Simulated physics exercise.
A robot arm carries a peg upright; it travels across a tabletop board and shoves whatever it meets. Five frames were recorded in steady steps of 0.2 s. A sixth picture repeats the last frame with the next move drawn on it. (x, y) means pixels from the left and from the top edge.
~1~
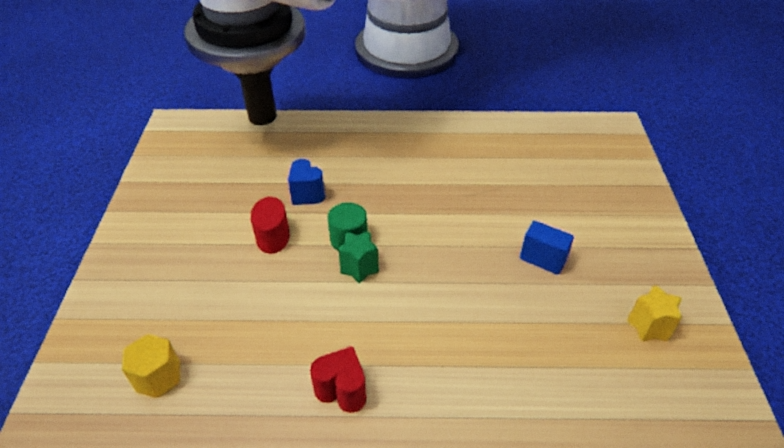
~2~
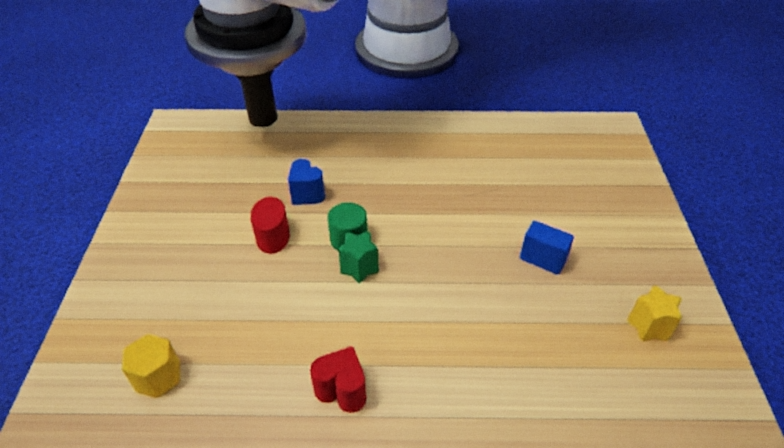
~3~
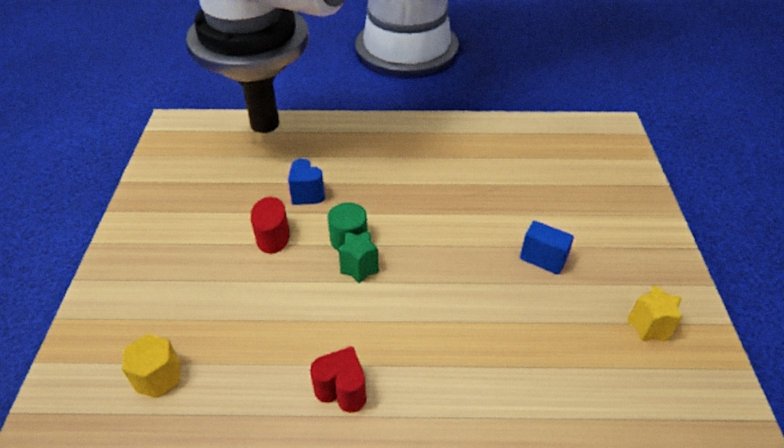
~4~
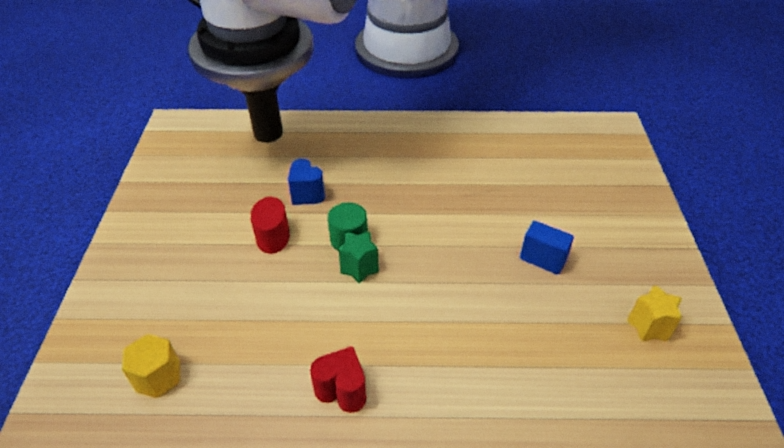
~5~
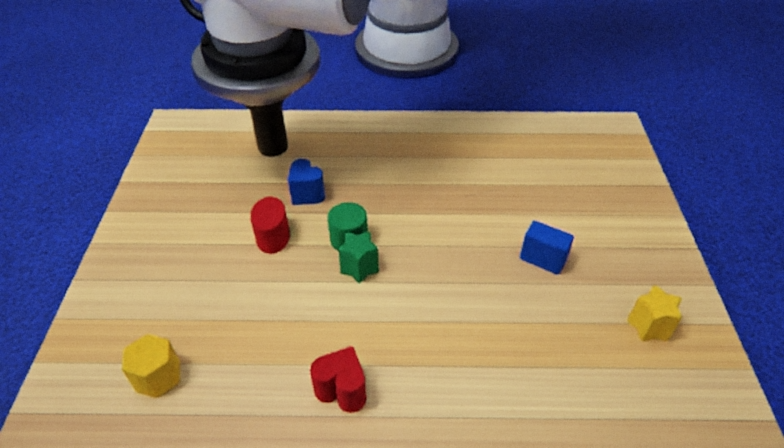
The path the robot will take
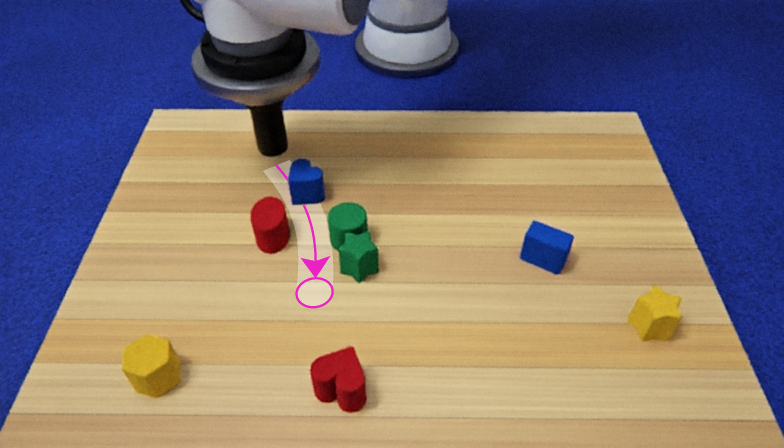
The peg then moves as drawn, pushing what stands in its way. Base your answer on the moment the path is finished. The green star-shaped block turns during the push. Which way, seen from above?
That block twists clockwise.
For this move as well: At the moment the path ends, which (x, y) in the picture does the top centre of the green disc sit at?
Top centre: (376, 223).
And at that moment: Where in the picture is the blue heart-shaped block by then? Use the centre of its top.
It should be at (347, 204) by then.
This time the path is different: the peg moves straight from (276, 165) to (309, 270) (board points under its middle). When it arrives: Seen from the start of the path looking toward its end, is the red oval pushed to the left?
The answer is no.
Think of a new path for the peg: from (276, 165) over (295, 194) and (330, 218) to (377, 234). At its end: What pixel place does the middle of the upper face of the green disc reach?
My prediction: (386, 236).
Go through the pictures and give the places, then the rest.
In the first picture, lower end of the peg at (263, 117), tops of blocks, red oval at (268, 212), blue heart-shaped block at (304, 171), green disc at (347, 215), green star-shaped block at (358, 244).
In the second picture, peg at (263, 119), blocks as before.
In the third picture, peg at (265, 125), blocks as before.
In the fourth picture, peg at (268, 134), blocks as before.
In the fifth picture, peg at (273, 148), red oval at (268, 212), blue heart-shaped block at (304, 171), green disc at (347, 215), green star-shaped block at (358, 244).
The drawn path runs from (276, 165) by way of (301, 199) and (314, 241) to (315, 292).
The first path, step by step. One third of the way, peg at (298, 182); blue heart-shaped block at (322, 191).
Two thirds of the way, peg at (312, 224); blue heart-shaped block at (347, 204), turned 80° anticlockwise; green disc at (376, 223); green star-shaped block at (362, 247), turned 25° clockwise.
At the end, peg at (312, 275); red oval not moved; blue heart-shaped block at (347, 204), turned 80° anticlockwise; green disc at (376, 223); green star-shaped block at (362, 247), turned 25° clockwise.
